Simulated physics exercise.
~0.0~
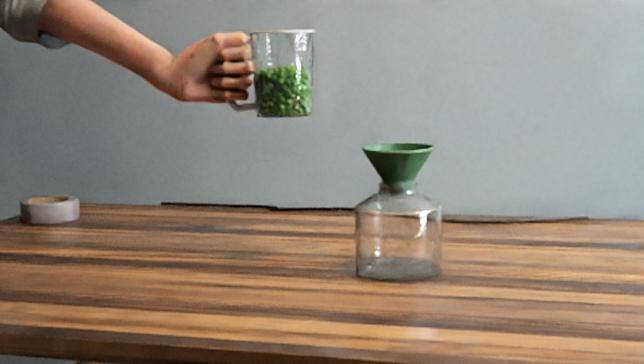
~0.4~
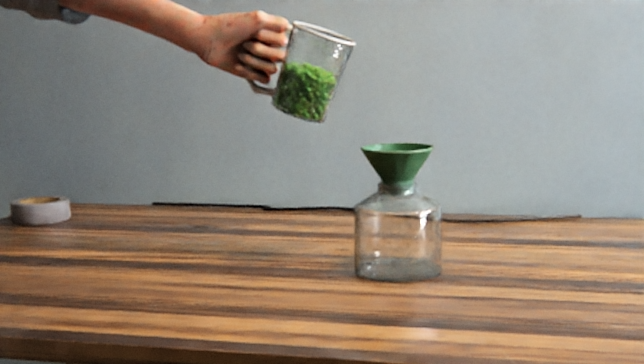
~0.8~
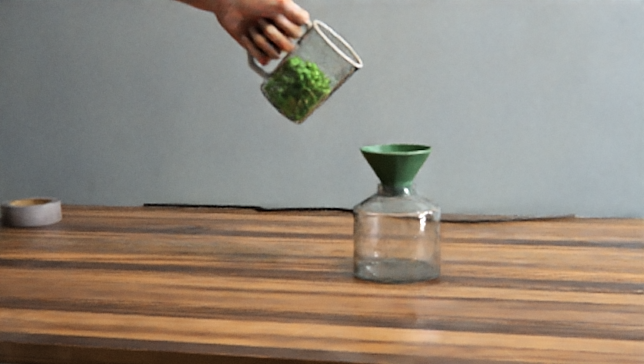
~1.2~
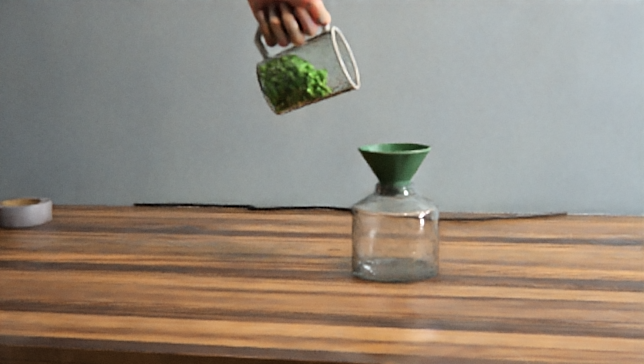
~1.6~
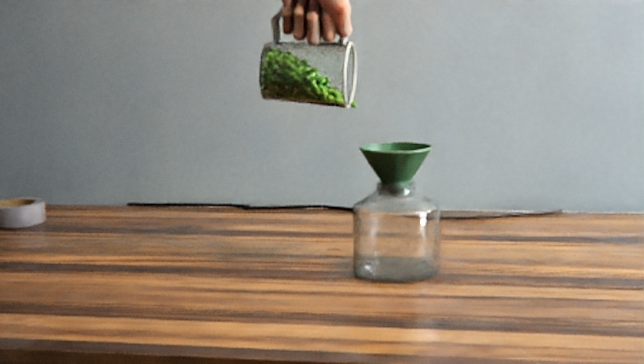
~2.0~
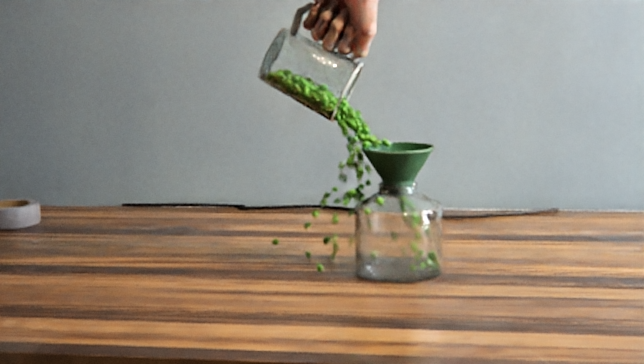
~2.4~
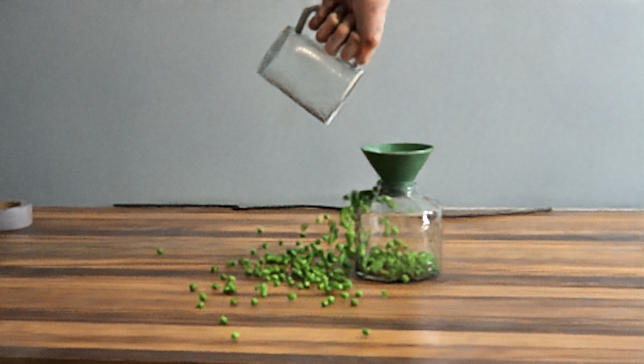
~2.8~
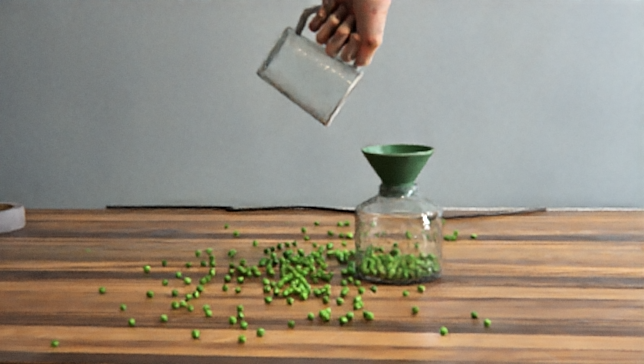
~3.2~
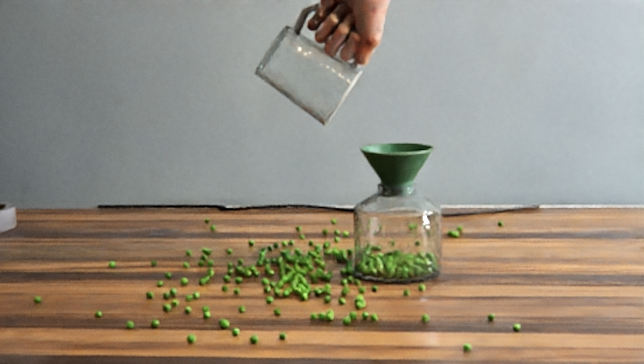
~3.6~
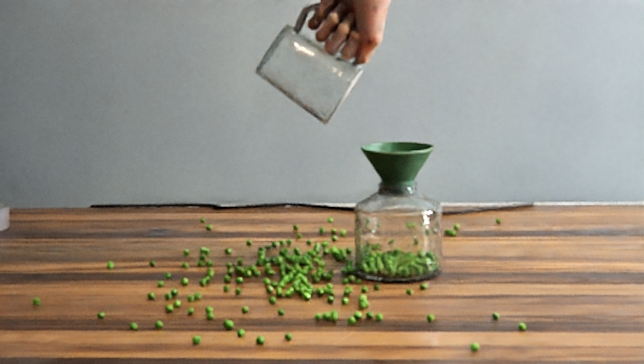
In the video, a hand moves a clear cup of green peas rightward and tips it above a glass jar with a green funnel; the peas pour out, most scattering across the striped wooden table and some ending inside the jar, leaving the cup empty.
